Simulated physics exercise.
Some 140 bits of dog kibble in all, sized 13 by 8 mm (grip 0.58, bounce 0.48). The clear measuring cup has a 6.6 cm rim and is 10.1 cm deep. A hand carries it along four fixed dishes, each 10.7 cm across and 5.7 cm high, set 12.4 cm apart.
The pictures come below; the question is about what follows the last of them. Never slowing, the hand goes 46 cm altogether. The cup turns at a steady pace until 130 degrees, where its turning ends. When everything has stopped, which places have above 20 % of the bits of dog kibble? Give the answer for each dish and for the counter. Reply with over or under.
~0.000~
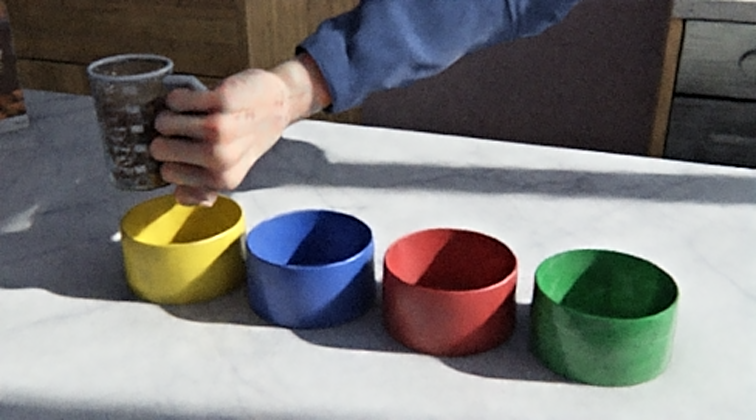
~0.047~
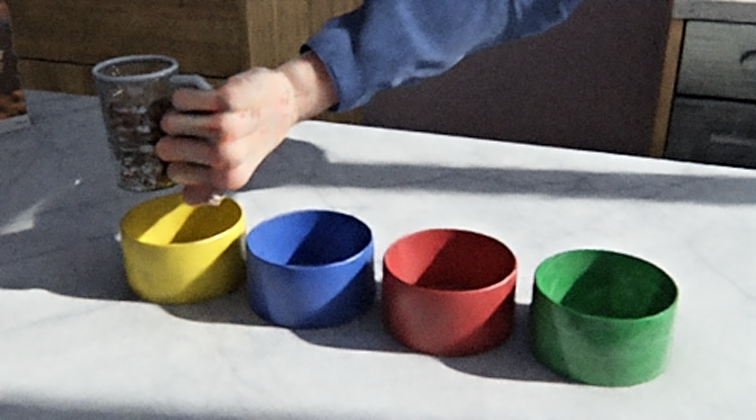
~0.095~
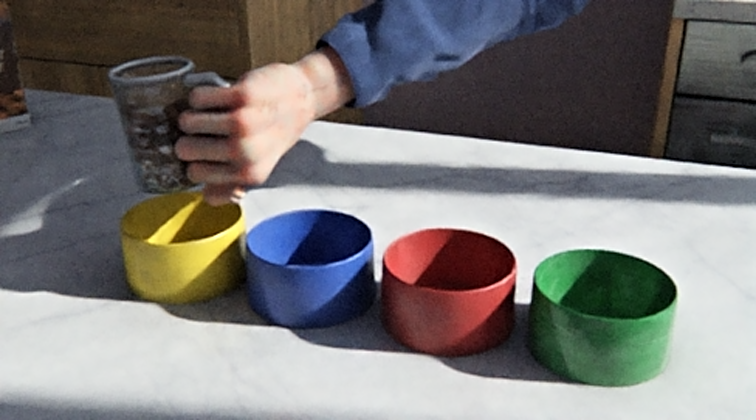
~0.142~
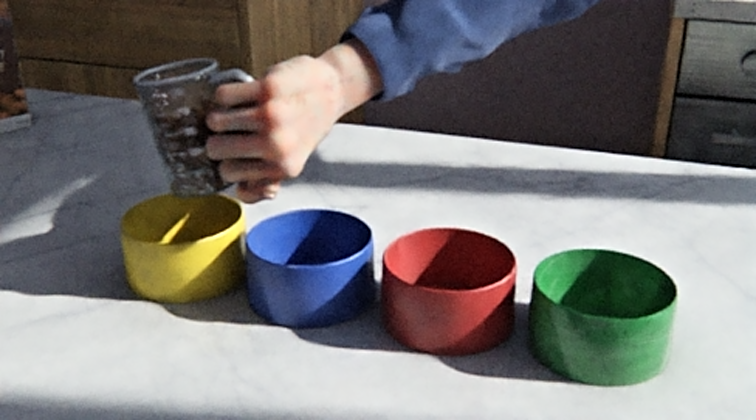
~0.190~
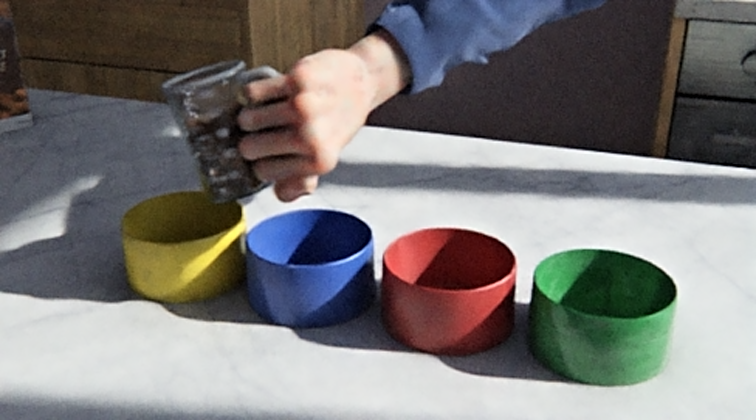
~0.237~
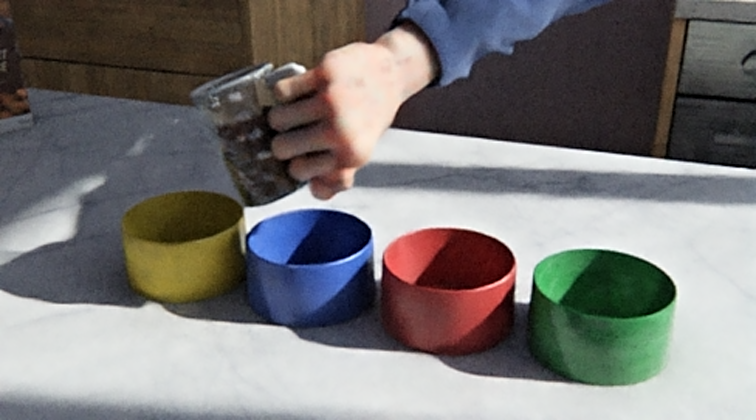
Red under, blue under, green over, yellow under, counter under.
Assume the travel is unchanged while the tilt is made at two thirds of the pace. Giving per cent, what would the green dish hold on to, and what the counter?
Green 100; counter 0.
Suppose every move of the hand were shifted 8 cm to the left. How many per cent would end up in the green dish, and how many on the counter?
Then the green dish would get 0 and the counter 50.
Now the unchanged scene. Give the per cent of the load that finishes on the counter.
Roughly 0 in a hundred.
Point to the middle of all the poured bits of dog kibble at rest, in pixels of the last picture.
Roughly (591, 323).
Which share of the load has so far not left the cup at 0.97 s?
Roughly 100 percent.
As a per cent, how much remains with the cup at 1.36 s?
5 per cent.
After 0.67 s, tilt 73 degrees; cup holds 100 %.
After 0.97 s, tilt 109 degrees; cup holds 100 %.
After 1.36 s, tilt 130 degrees; cup holds 5 %, green 95 %.
By 1.9 s all is still; red 0 %, blue 0 %, green 100 %, yellow 0 %, counter 0 %.
